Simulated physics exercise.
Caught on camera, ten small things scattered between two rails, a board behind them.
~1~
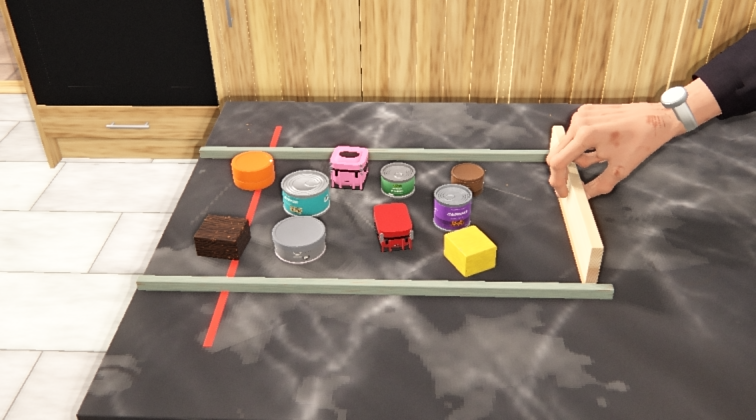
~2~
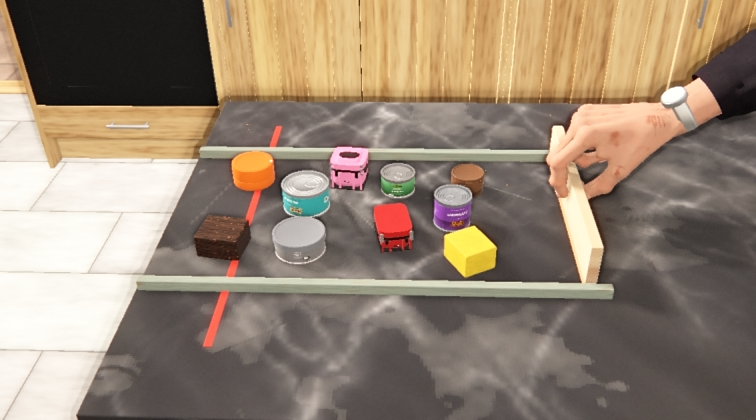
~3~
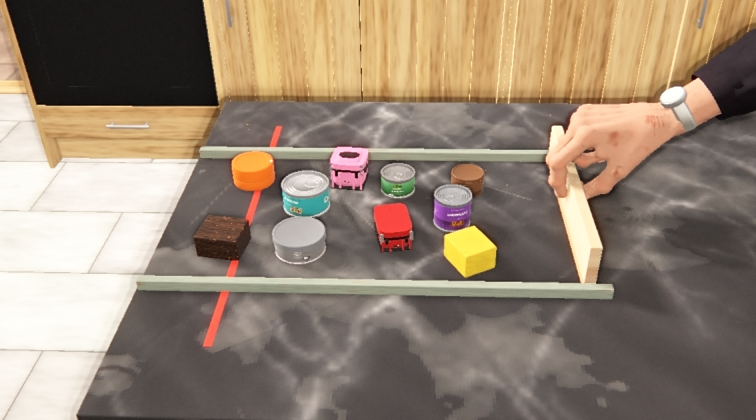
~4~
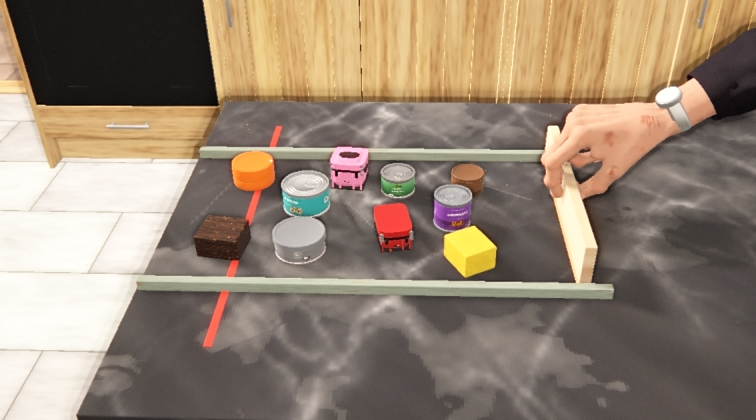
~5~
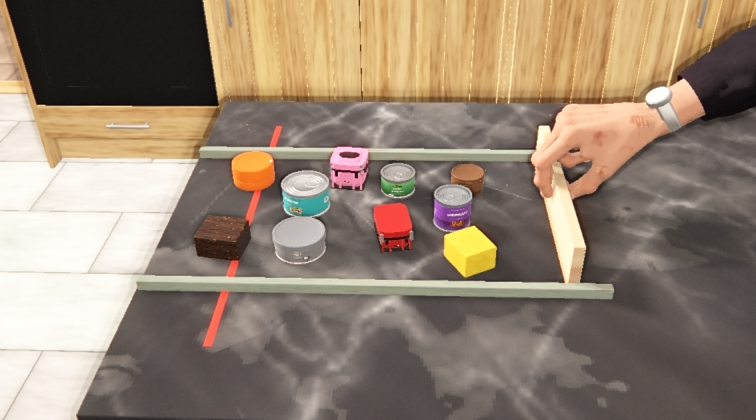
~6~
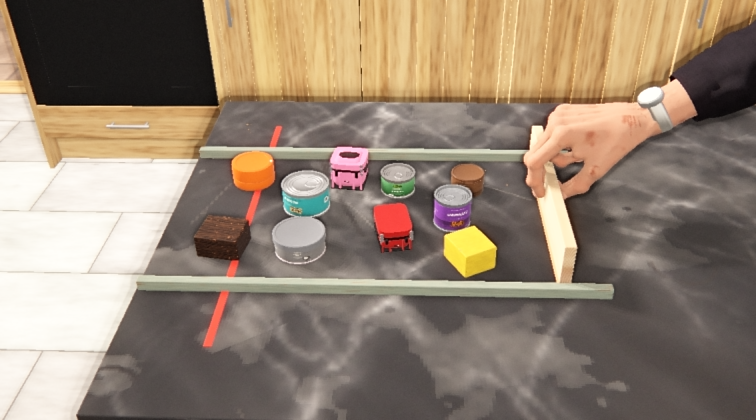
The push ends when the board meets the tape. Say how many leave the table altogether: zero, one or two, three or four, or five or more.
The number that fall off is one or two.
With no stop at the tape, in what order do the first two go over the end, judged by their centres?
In order: The black block, then the grey pot.
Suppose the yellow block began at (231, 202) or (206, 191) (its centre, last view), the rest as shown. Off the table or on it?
In turn it falls; does not fall.
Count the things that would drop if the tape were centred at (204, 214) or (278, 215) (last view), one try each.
Down on the floor: 5 and 1.
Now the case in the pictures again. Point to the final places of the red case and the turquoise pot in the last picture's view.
Near (190, 234) and (187, 204).
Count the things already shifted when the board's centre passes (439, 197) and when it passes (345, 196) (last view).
5 and 9.
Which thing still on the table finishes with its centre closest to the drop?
That is the turquoise pot.
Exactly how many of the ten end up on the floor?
Exactly 2.
Soon after, none off yet; black block at rest near (223, 238); orange lid at rest near (254, 171); turquoise pot at rest near (306, 195).
In the end, the number that fall off is one or two; gone, grey pot and black block.
